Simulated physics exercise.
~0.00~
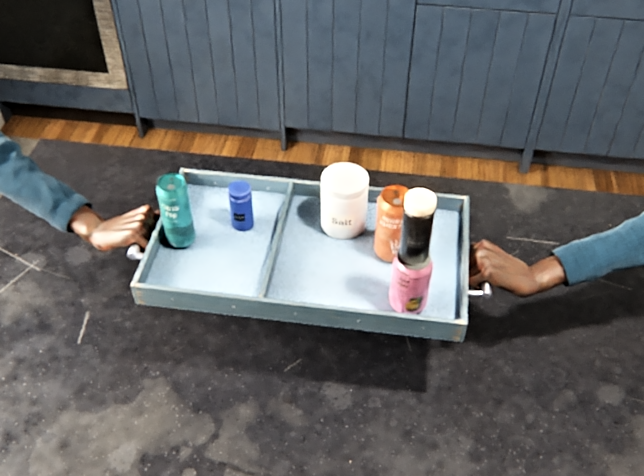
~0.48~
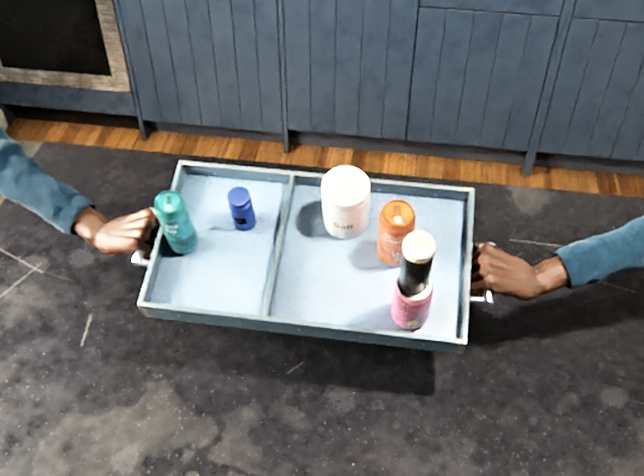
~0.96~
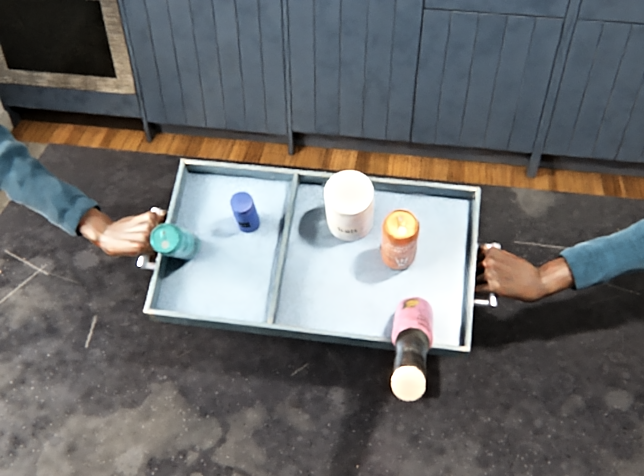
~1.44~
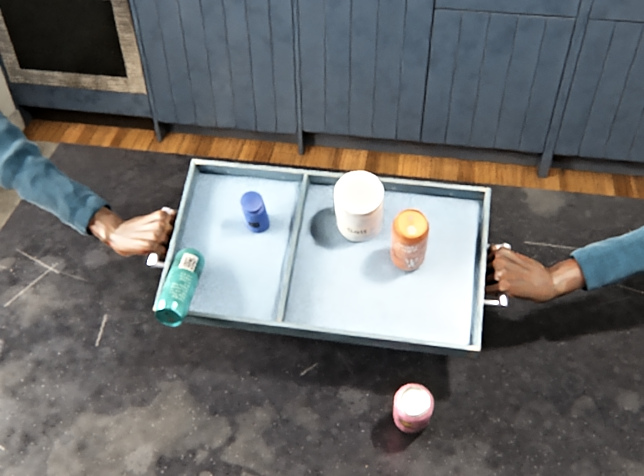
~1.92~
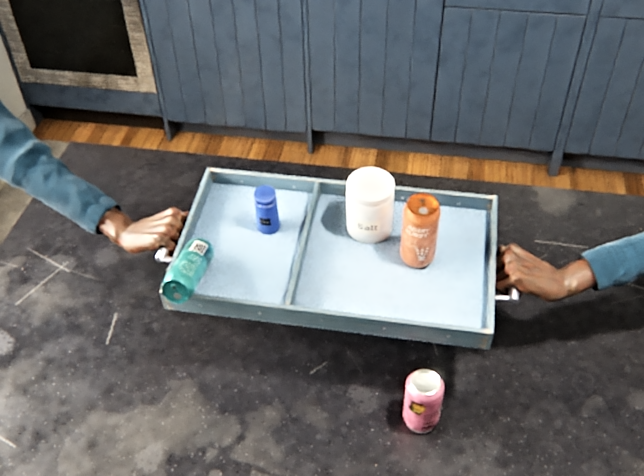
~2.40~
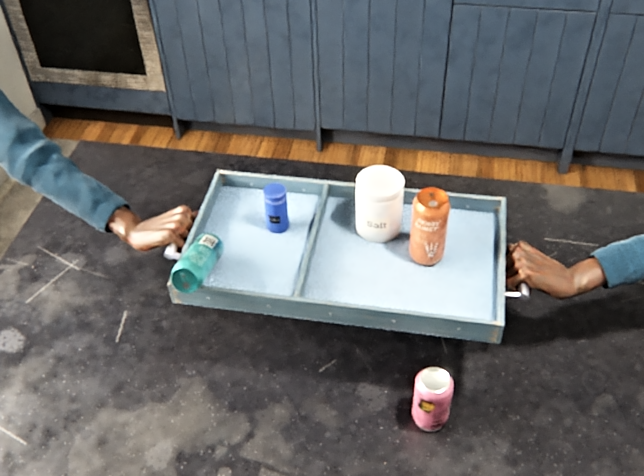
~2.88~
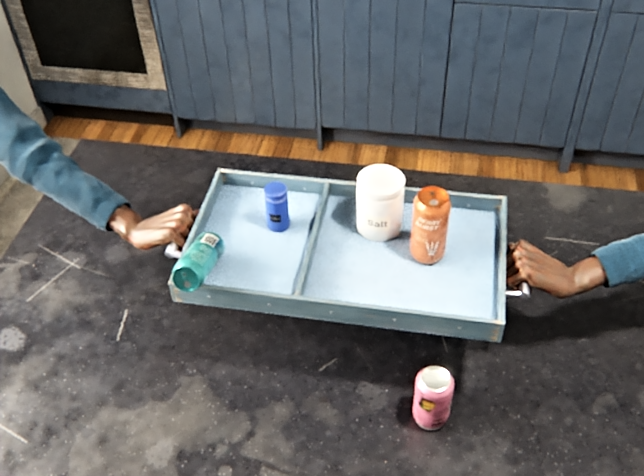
Two-handed tray tilting toward the viewer, spilling a black shaker and pink can, then levelling with the turquoise can toppled aboard.
